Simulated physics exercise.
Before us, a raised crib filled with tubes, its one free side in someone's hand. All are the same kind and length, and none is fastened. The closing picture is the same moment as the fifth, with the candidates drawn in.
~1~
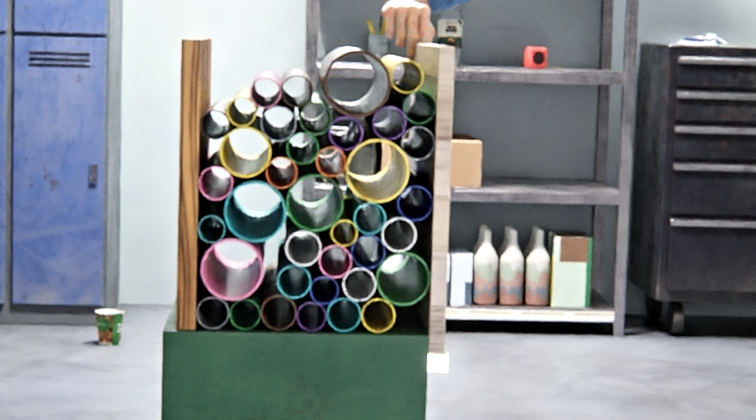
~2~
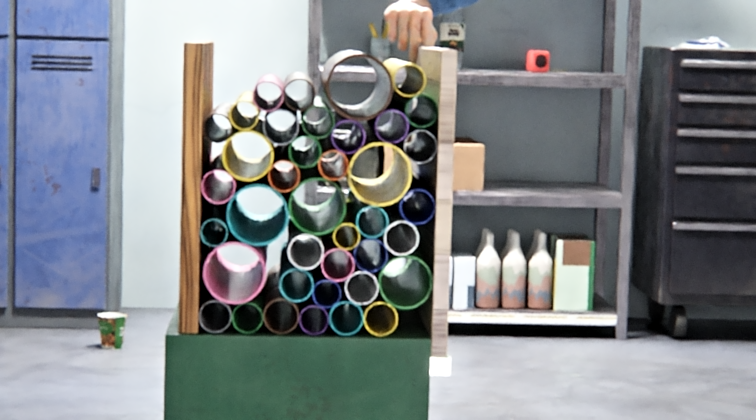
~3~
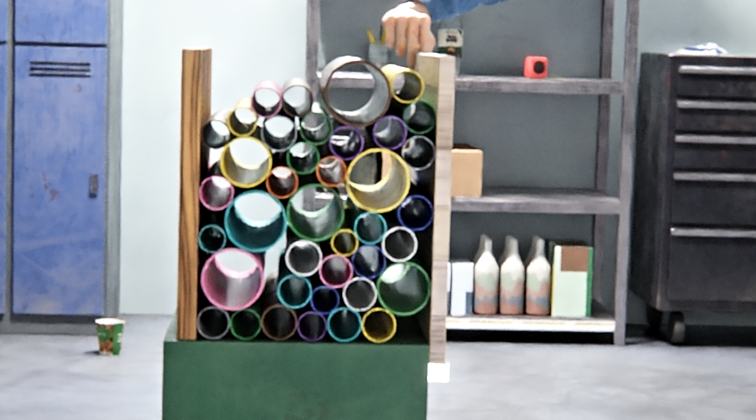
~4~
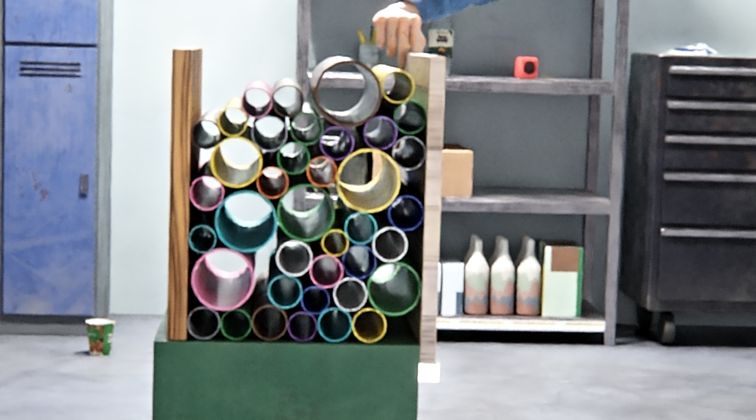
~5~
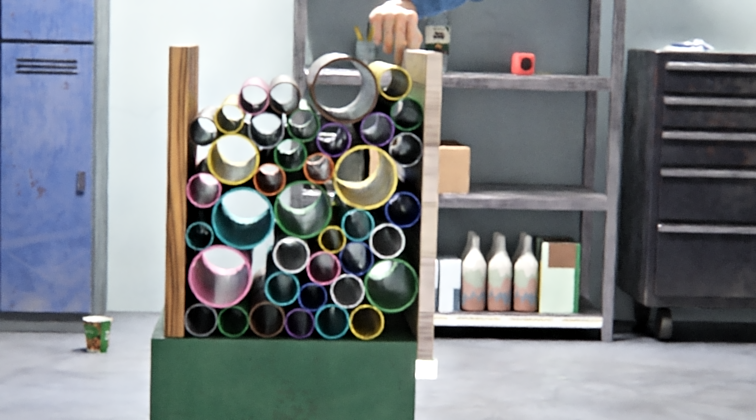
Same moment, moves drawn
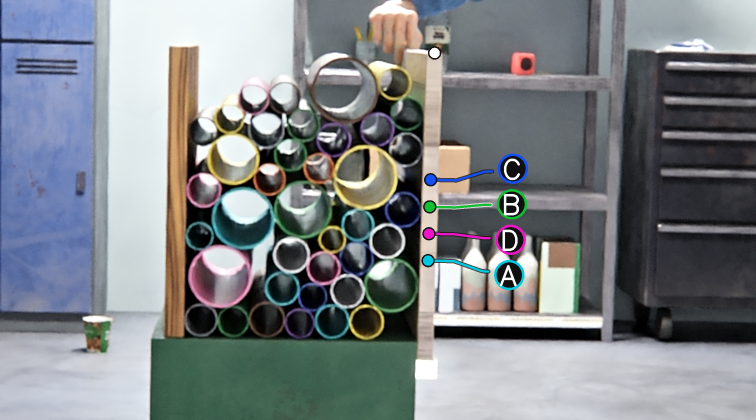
In a workshop, a hand gripping the top of the right side board of a raised crib stacked with colourful tubes, nothing visibly shifting.
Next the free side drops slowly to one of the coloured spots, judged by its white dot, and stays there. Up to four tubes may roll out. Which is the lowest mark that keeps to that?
The last mark within the limit is C.
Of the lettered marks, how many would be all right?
The number is one.
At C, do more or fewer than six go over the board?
It loses fewer than six.
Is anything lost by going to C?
Yes, at C.
On the marked copy, A at (428, 261); B at (430, 207); C at (431, 180); D at (429, 234); the white dot at (435, 53).
Taking C. A third of the way, top of the board (424, 111).
Two thirds of the way, top of the board (422, 177).
When it is over, top of the board (422, 179), two out over the board.
As for the rest, A more than four out over the board; B five out over the board; D five out over the board.
